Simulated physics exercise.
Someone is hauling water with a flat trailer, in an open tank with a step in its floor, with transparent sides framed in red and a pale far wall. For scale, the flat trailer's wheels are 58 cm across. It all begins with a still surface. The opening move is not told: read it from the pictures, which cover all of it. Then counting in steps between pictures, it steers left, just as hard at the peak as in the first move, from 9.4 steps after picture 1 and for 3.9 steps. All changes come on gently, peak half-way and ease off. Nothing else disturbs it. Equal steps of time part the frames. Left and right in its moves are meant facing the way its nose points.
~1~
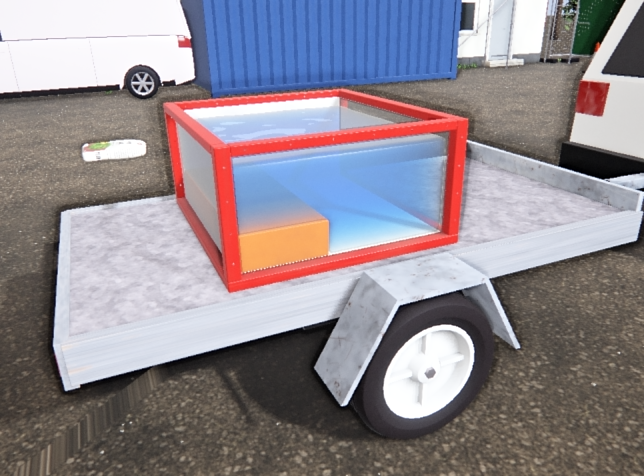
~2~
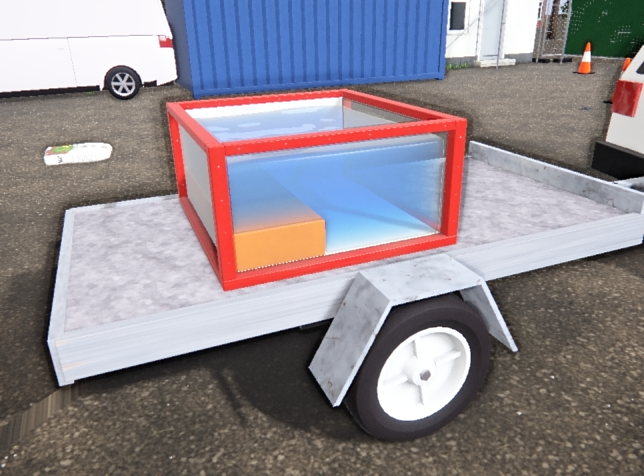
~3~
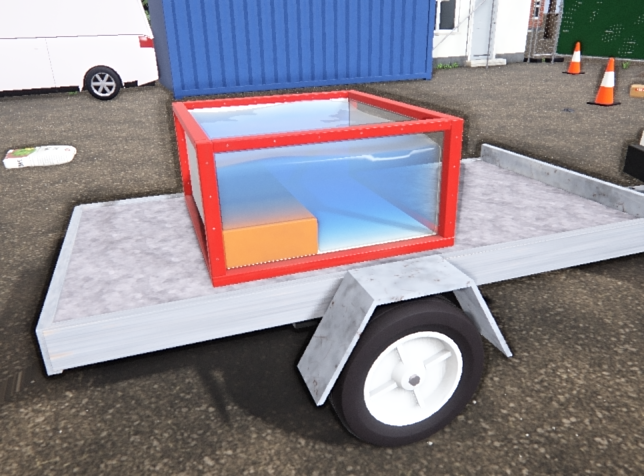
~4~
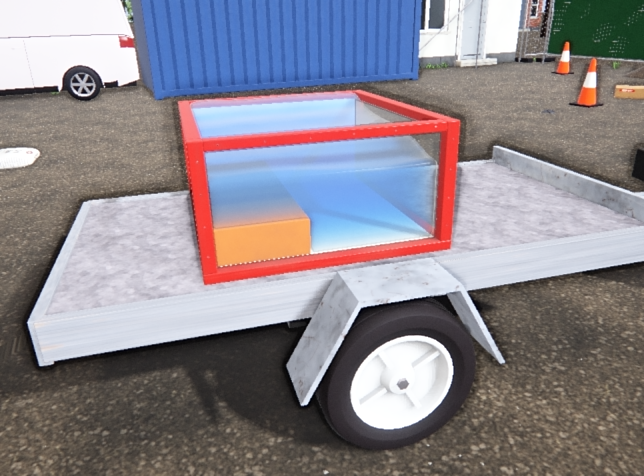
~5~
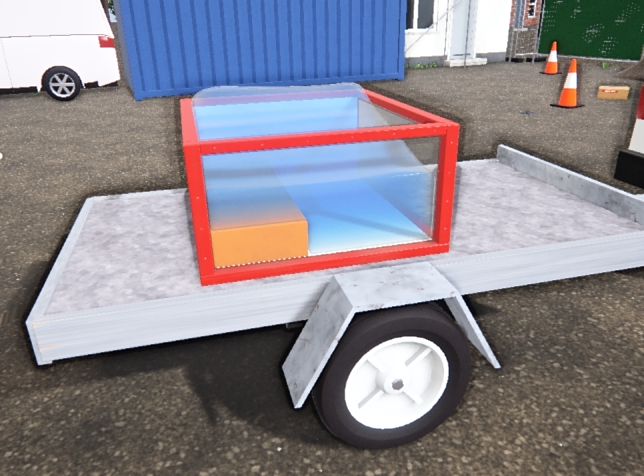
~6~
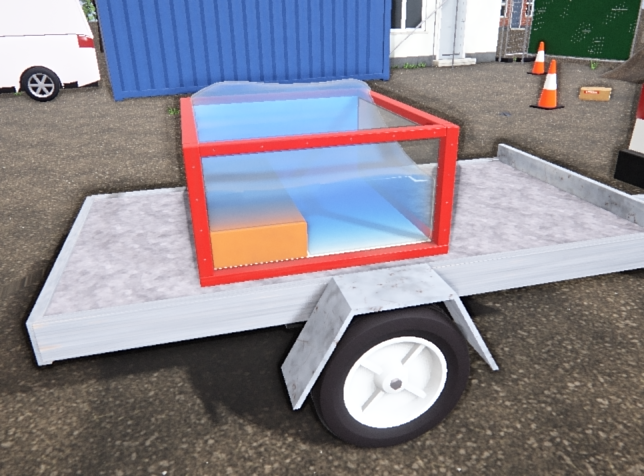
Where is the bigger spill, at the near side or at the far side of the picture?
More leaves at the near one.
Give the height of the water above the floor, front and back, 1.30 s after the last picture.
Front 42 cm, back 42 cm.
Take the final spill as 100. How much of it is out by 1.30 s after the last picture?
Some 60 per cent by then.
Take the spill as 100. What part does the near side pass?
Some 60 per cent of it.
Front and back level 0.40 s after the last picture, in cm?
About 40 cm in front and 40 cm behind.
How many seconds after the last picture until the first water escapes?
Near 0.2 s.
Another 0.40 s on from the last picture, it stands 40 cm high behind and 40 cm in front; 2 per cent has gone over the far side, a little elsewhere.
Another 0.80 s on from the last picture, it stands 41 cm high behind and 34 cm in front; 3 per cent has gone over the far side, a little elsewhere.
Another 1.30 s on from the last picture, it stands 41 cm high behind and 41 cm in front; 9 per cent has gone over the near side, a little elsewhere.
Another 3.73 s on from the last picture, 14 per cent has gone over the near side and the far side, a little elsewhere; the far side has passed 3 per cent and the near side 8.
